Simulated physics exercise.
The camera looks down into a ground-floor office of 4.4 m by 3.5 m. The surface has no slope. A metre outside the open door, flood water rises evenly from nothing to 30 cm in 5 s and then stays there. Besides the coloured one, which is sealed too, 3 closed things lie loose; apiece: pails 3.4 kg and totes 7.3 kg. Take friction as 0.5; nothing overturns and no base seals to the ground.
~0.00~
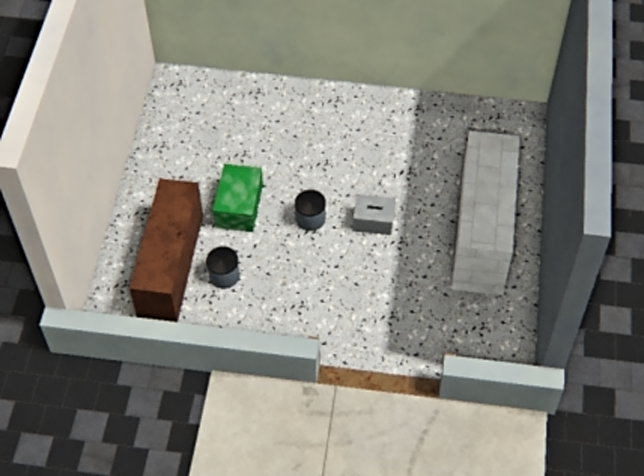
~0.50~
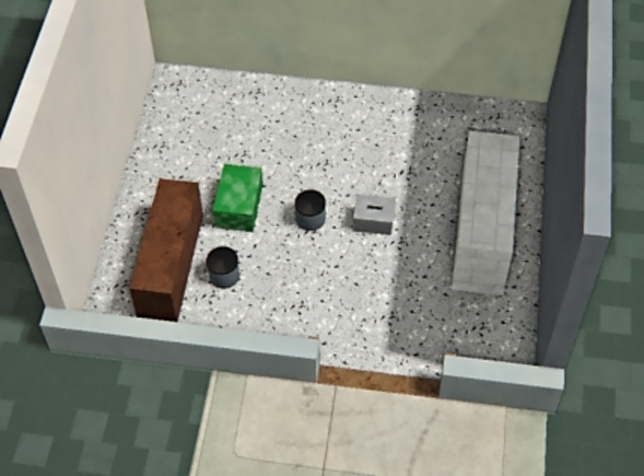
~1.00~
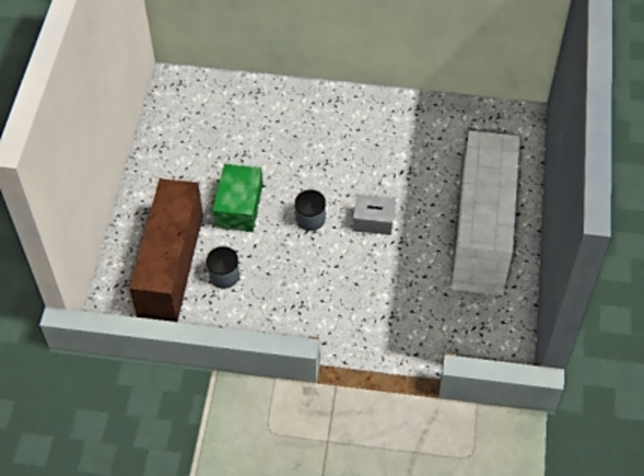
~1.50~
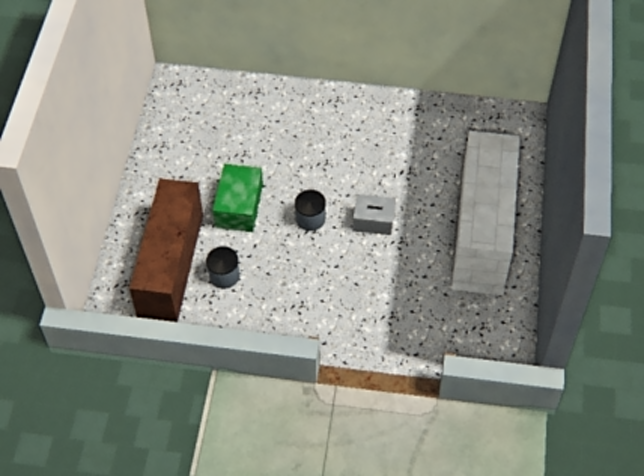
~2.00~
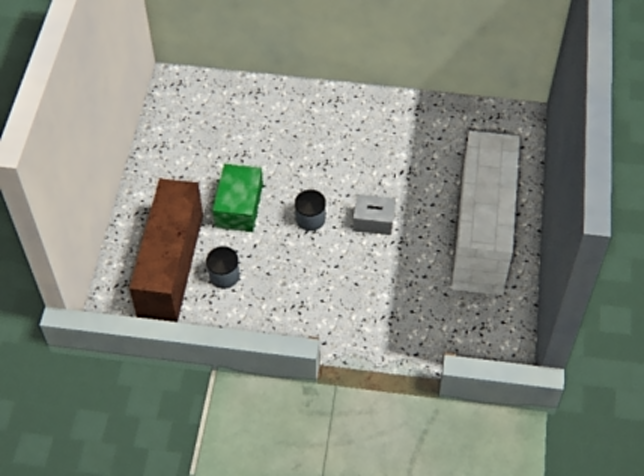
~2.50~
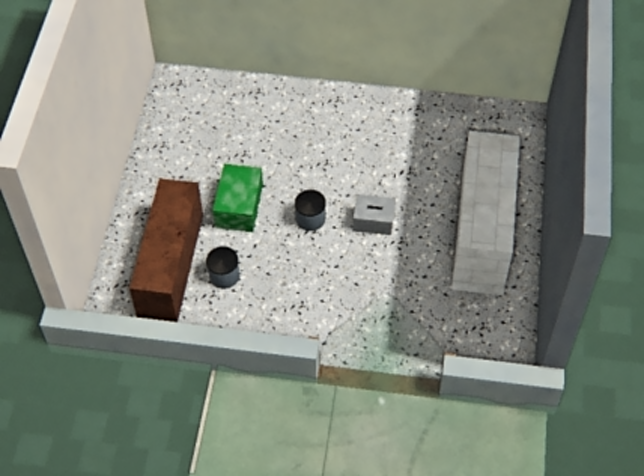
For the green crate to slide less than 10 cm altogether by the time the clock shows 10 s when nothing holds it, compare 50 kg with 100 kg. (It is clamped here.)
For it, the lower weight is enough.
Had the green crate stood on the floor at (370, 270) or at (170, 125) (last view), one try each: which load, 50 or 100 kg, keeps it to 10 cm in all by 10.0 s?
In that order: The smaller is enough; it takes the larger.
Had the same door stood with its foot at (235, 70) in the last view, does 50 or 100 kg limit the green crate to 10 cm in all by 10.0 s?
In that case only the larger load is enough.
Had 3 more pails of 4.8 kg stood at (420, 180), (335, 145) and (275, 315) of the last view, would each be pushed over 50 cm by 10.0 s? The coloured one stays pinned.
In that order: Over, past it, short of it.
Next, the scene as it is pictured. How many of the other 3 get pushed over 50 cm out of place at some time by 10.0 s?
I count 2.
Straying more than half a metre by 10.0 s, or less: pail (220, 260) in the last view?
It is under.
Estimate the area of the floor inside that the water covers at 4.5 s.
About 6.5 m2.
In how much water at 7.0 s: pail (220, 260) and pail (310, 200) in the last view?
About 3 and 6 cm.
After 3.5 s the green crate would be 0 cm from its start with 50 kg and 0 cm from its start with 100 kg; 0 cm of water round it then.
After 4.5 s the green crate would be 0 cm from its start with 50 kg and 0 cm from its start with 100 kg; 3 cm of water round it then.
After 7.0 s the green crate would be 0 cm from its start with 50 kg and 0 cm from its start with 100 kg; 5 cm of water round it then.
After 10.0 s the green crate would be 0 cm from its start with 50 kg and 0 cm from its start with 100 kg; 9 cm of water round it then.
